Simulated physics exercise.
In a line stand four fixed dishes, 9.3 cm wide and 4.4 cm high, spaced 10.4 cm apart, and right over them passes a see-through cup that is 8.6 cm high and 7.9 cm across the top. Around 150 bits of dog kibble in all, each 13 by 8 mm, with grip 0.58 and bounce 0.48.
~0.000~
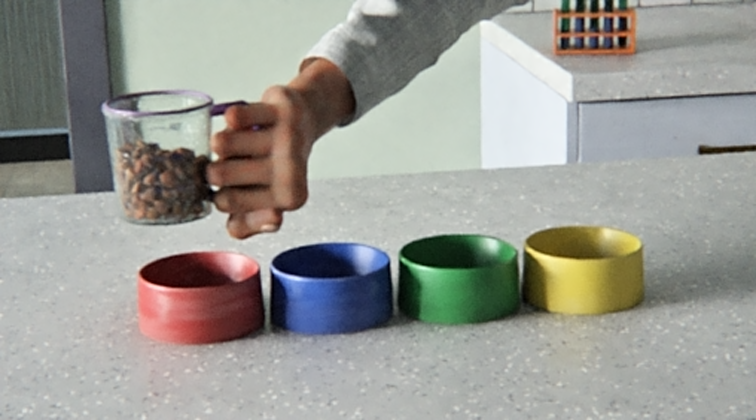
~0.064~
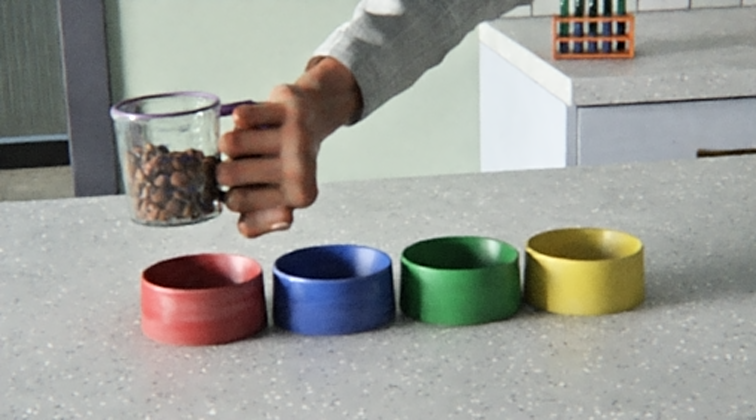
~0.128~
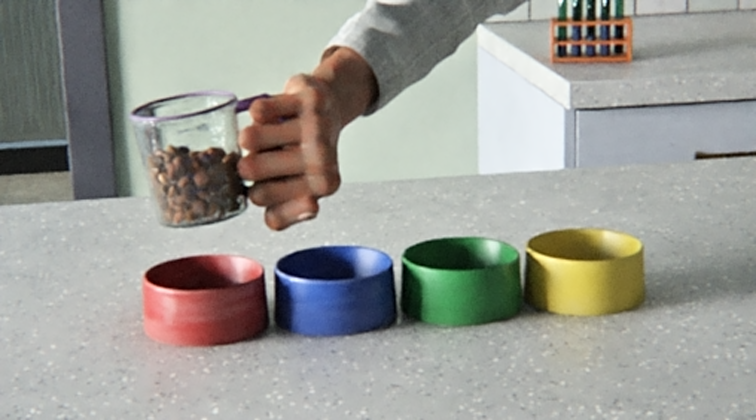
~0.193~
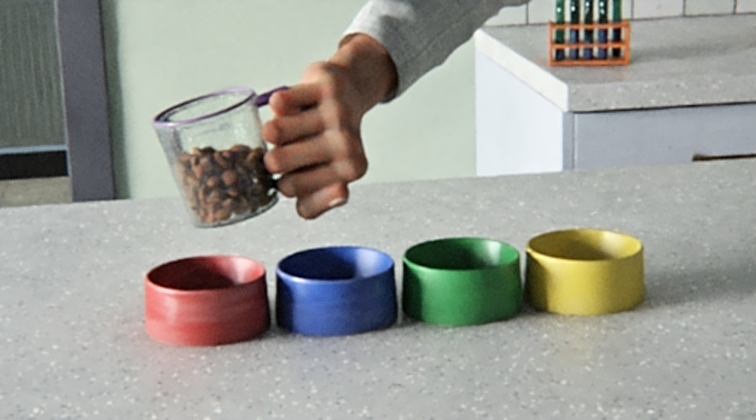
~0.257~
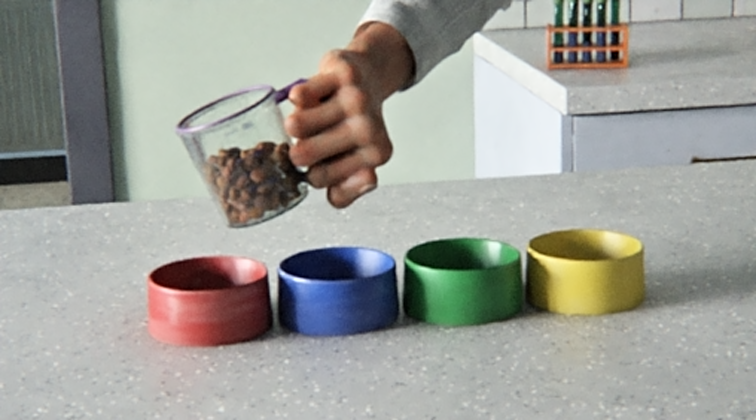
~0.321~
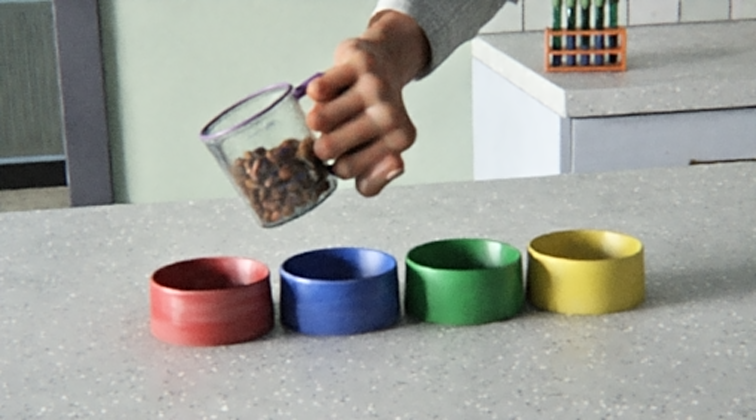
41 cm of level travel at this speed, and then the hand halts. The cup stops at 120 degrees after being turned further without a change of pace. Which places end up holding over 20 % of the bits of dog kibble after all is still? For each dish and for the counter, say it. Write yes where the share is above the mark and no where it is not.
Red: No, blue: No, green: No, yellow: Yes, counter: No.
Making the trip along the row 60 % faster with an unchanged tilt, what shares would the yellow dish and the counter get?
Shares: Yellow 100, counter 0.
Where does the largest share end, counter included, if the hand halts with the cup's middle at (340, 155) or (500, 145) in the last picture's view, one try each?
Top receivers, in order: Blue and green.
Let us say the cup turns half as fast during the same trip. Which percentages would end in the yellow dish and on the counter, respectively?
Yellow 100; counter 0.
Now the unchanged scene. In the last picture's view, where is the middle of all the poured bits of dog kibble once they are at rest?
(595, 277).
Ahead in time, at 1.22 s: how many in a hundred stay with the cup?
Roughly 75 per cent, give or take.
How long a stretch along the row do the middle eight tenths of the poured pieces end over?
I'd estimate close to 8 cm.
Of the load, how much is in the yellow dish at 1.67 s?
70 %.
After 0.86 s, tilt 81 degrees; cup holds 100 %.
After 1.22 s, tilt 117 degrees; cup holds 75 %, green 5 %, yellow 10 %.
After 1.67 s, tilt 120 degrees; cup holds 10 %, green 5 %, yellow 70 %.
By 2.3 s all is still; red 0 %, blue 0 %, green 5 %, yellow 80 %, counter 10 %.
